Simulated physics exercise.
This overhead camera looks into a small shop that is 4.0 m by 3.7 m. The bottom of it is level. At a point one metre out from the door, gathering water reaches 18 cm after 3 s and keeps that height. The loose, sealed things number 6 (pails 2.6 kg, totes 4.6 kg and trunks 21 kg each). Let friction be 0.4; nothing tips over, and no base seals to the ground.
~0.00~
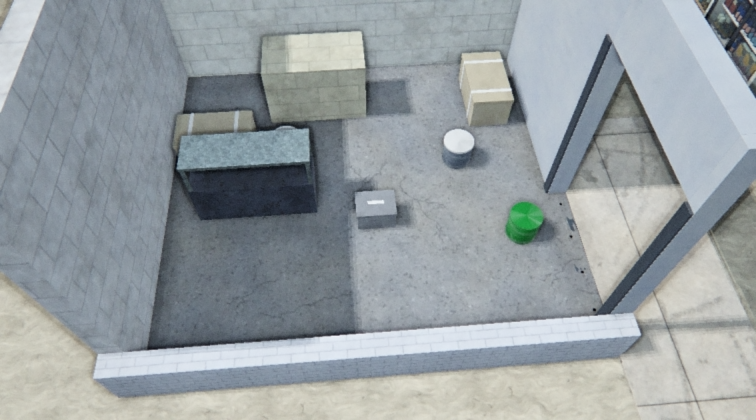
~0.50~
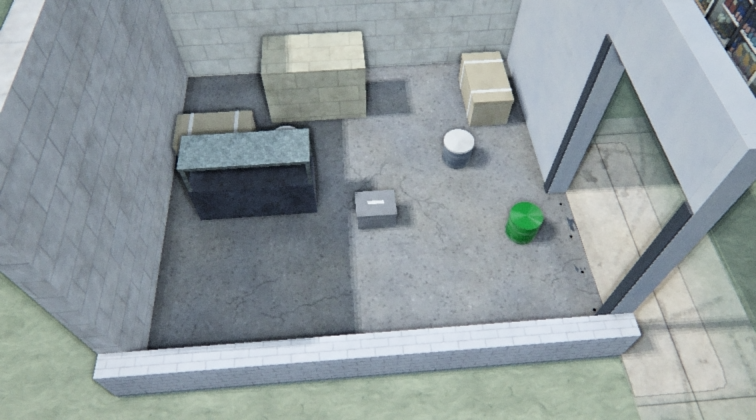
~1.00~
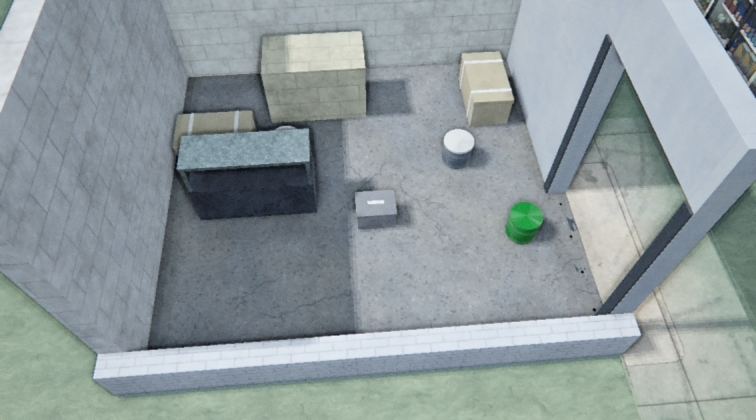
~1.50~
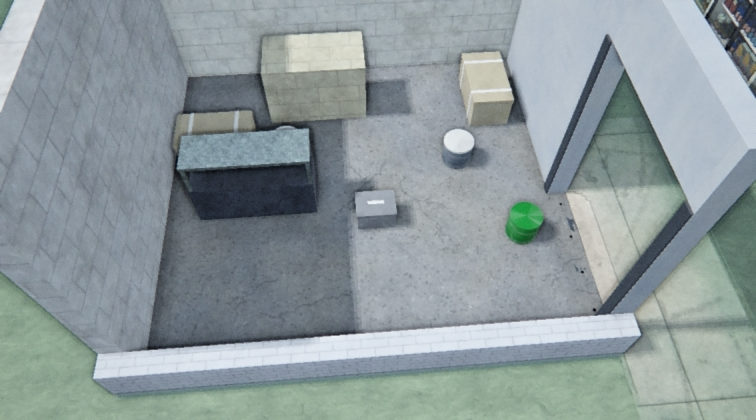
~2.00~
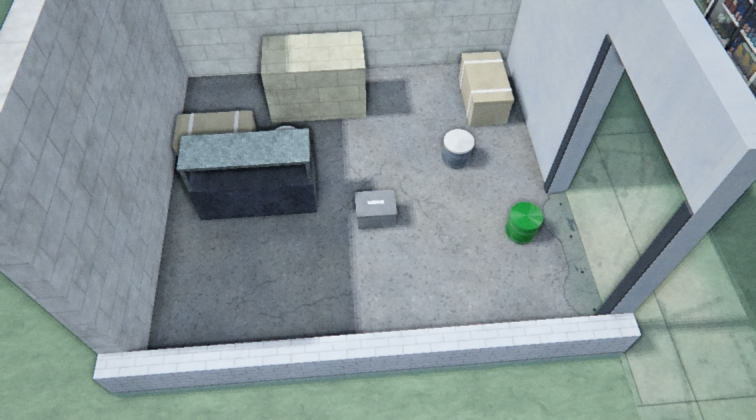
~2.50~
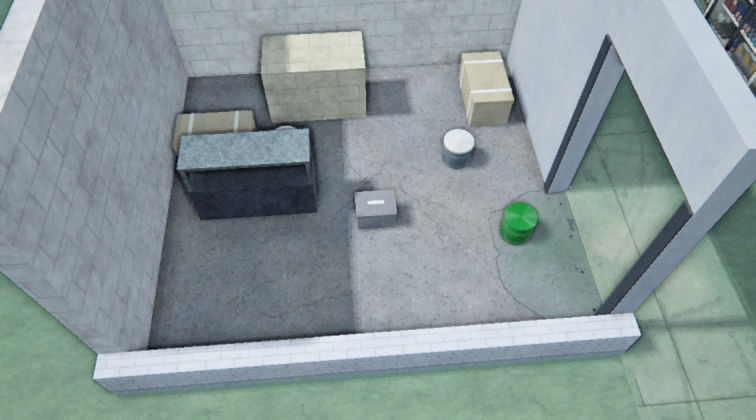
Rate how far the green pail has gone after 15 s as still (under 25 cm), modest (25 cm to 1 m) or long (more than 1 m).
Long.
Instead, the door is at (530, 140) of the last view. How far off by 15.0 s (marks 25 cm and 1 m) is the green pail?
Result for the green pail - displaced slightly.
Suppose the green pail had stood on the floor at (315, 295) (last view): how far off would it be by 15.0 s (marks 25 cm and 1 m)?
Outcome - it ends up well away.
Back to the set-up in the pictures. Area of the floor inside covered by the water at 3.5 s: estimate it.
About 3.5 m2.
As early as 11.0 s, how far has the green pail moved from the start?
About 350 cm by then.
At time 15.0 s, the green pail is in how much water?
15 cm or so.
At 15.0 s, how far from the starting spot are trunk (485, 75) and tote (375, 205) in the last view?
One is off by 150 cm, the other by 150 cm, in the order asked.
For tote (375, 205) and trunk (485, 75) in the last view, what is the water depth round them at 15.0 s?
Close to 14 and 10 centimetres.
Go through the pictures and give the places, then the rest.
The first picture shows the green pail at (527, 215) rests on the ground; 0.0 m2 under water; 0 of 6 have shifted.
The second picture shows the green pail at (527, 215), on the bottom; 0.0 m2 under water; 0 of 6 have shifted.
The third picture shows the green pail at (527, 215), on the bottom; water covers 0.0 m2; 0 of 6 have shifted.
The fourth picture shows the green pail at (527, 215) rests on the ground; 0.0 m2 under water; 0 of 6 have shifted.
The fifth picture shows the green pail at (527, 215) rests on the ground; water covers 0.1 m2; 0 of 6 have shifted.
The sixth picture shows the green pail at (521, 216), on the bottom, 6 cm from its start; 0.7 m2 under water; 1 of 6 have shifted.
After 3.5 s the green pail is near (425, 207), 1.0 m from its start, aground; 0 afloat.
After 6.8 s the green pail is near (270, 113), 2.9 m from its start, afloat; 3 afloat.
After 11.0 s the green pail is near (202, 153), 3.3 m from its start, afloat; 5 afloat.
After 15.0 s the green pail is near (217, 144), 3.2 m from its start, afloat; 6 afloat.
